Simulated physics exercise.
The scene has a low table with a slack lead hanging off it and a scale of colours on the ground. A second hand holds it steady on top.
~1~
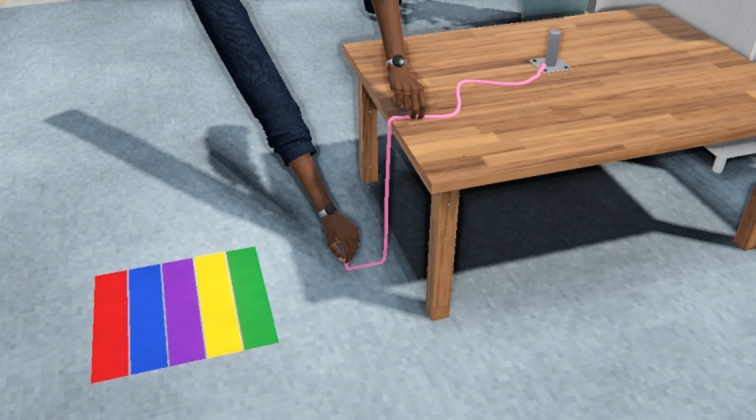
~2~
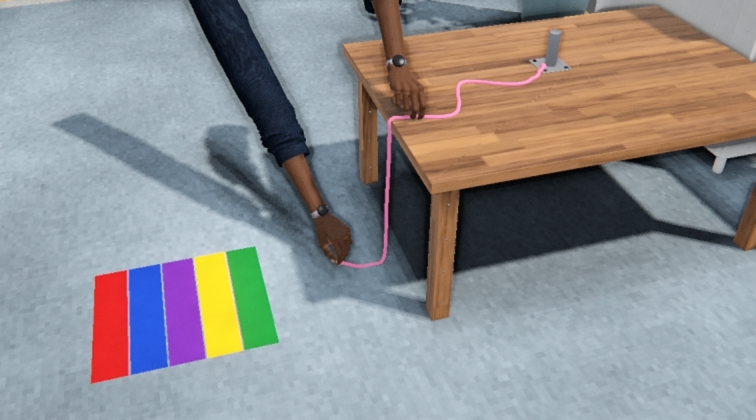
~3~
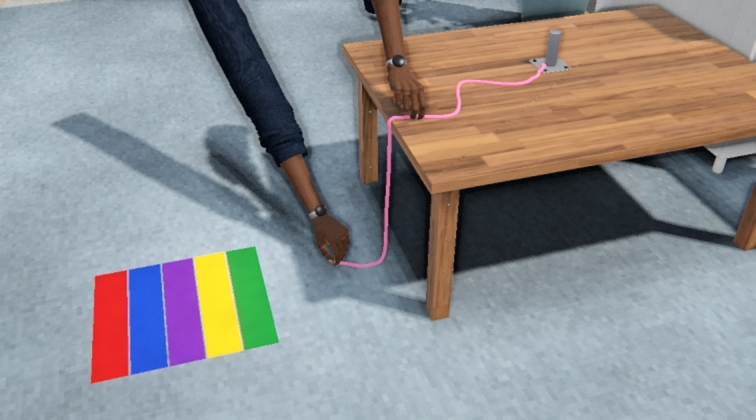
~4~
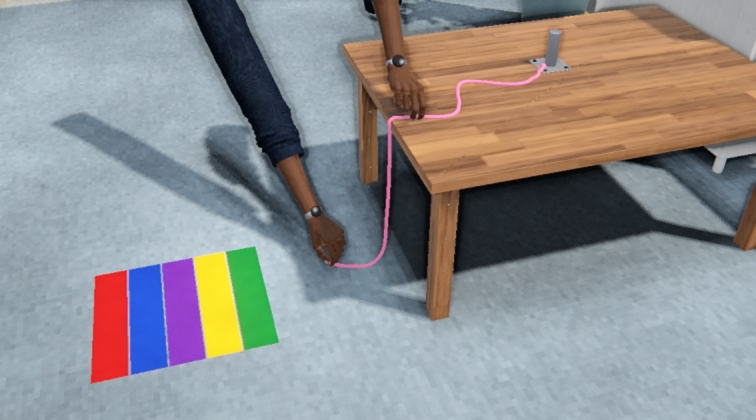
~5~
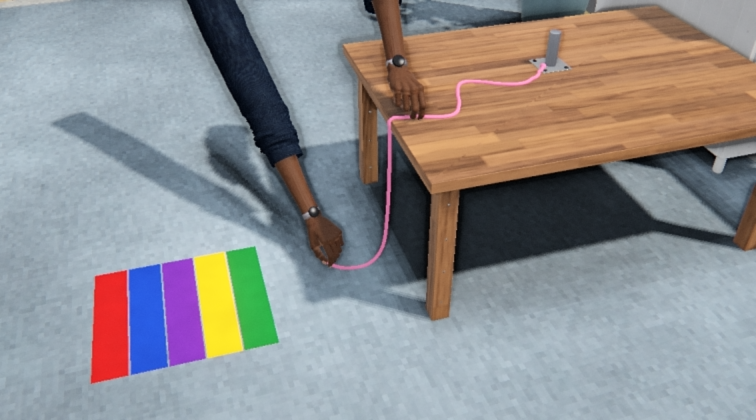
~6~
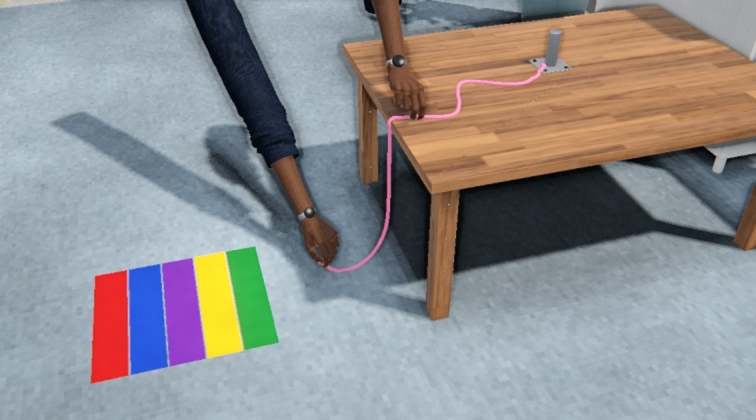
At the start, one hand rests on a pink lead at the edge of a low wooden table, while another holds its end near the floor, right of a strip of colour bands. The lower hand then shifts slightly left, and the hanging lead's sharp bend eases into a rounder curve.
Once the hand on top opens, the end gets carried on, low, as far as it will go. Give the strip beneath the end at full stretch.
Purple strip.
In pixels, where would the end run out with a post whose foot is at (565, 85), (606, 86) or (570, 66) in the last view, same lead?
In pixels, the answers are (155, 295), (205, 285) and (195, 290).
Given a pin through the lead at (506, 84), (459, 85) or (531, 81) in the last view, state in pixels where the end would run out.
That would be (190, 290) for the first, (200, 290) for the second and (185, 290) for the third.
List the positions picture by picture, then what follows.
The first frame shows end (344, 260); green (258, 327); yellow (222, 334); purple (186, 342); blue (148, 350); red (110, 358).
The second frame shows end (337, 261); lead through (532, 79) (470, 82) (456, 113) (390, 131) (387, 192) (385, 249).
The third frame shows end (335, 262).
The fourth frame shows end (330, 263); lead through (532, 79) (470, 82) (456, 113) (390, 131) (388, 192) (383, 250).
The fifth frame shows end (328, 263).
The sixth frame shows end (323, 264); lead through (532, 79) (470, 82) (456, 113) (390, 131) (389, 192) (376, 249).
Early on, end near (244, 280); over green.
Midway, end near (201, 288); over yellow.
At the end of the slack, end near (176, 293); over purple. The end stops over the purple strip.
